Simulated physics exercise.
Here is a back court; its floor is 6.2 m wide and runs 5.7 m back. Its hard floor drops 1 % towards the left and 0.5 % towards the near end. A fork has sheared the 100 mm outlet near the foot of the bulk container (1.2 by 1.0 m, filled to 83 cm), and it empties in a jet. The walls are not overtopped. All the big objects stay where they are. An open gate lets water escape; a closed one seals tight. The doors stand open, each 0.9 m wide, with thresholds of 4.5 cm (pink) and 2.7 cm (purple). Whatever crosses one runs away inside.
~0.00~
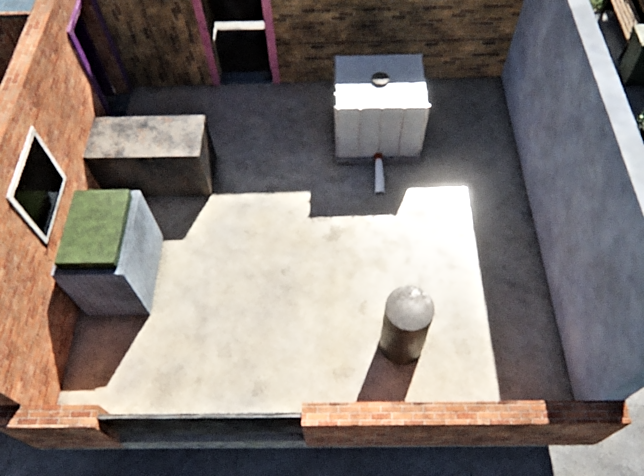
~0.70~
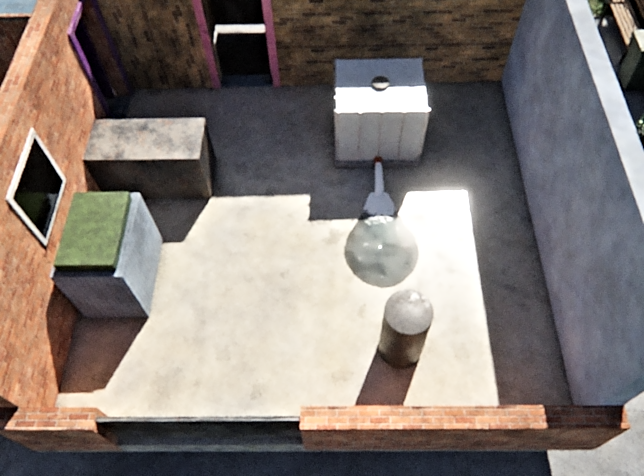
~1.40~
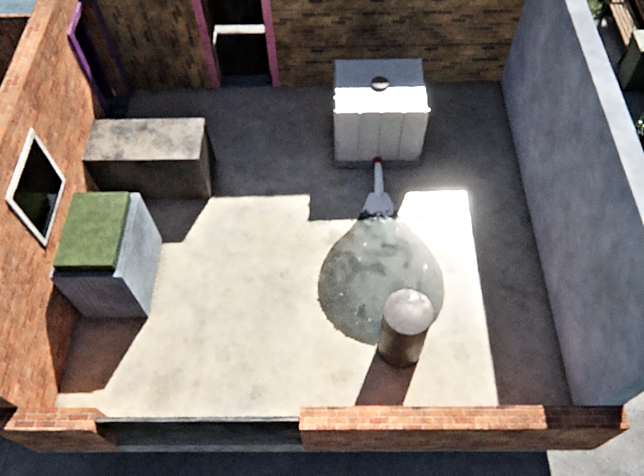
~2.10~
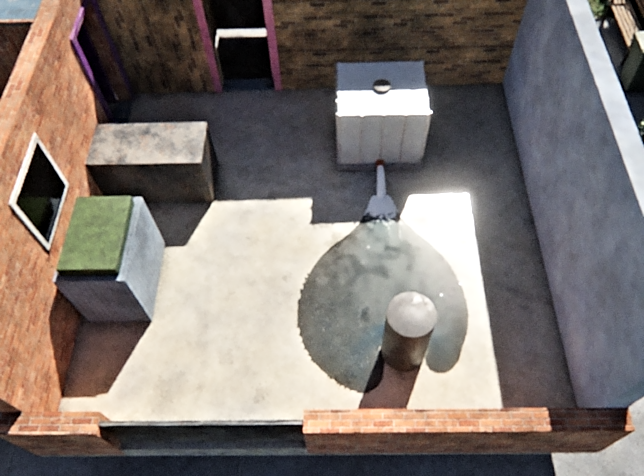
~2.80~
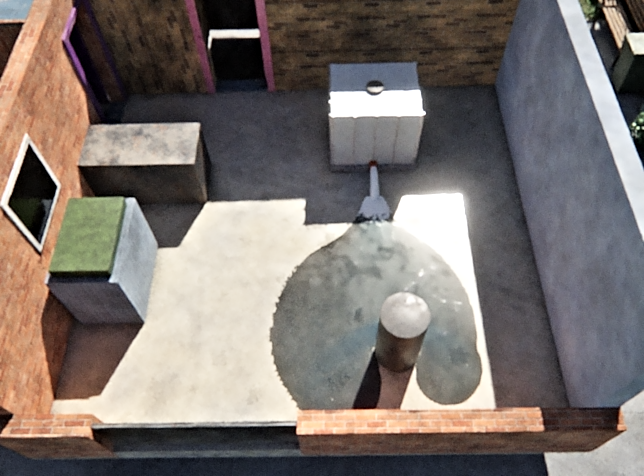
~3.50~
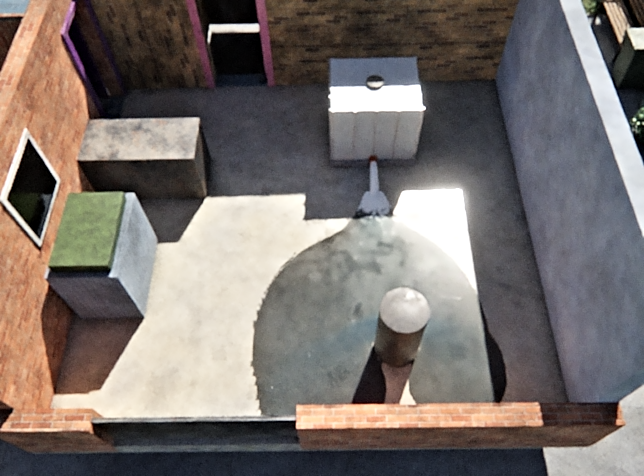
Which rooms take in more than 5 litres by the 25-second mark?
Within that time: At the pink door it stays under the limit; at the purple door it does not reach the limit.
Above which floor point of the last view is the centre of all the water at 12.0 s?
Near (296, 349).
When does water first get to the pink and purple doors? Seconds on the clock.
Pink not within the 25 s, purple not in the 25 s.
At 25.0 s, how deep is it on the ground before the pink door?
Roughly 0.0 cm deep.
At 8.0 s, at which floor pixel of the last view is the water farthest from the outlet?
At about (48, 426).
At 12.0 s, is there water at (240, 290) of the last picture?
It is wet.
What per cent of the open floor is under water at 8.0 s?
Near 35 per cent is wet.
After 5.0 s water covers 25 % of the floor and is deepest (5 cm) near (378, 198); pink door not reached, purple door not reached.
After 8.0 s water covers 35 % of the floor and is deepest (5 cm) near (378, 198); pink door not reached, purple door not reached.
After 12.0 s water covers 45 % of the floor and is deepest (5 cm) near (378, 198); pink door not reached, purple door not reached.
After 16.0 s water covers 50 % of the floor and is deepest (6 cm) near (48, 426); pink door not reached, purple door not reached.
After 25.0 s water covers 65 % of the floor and is deepest (7 cm) near (48, 426); pink door not reached, purple door not reached.
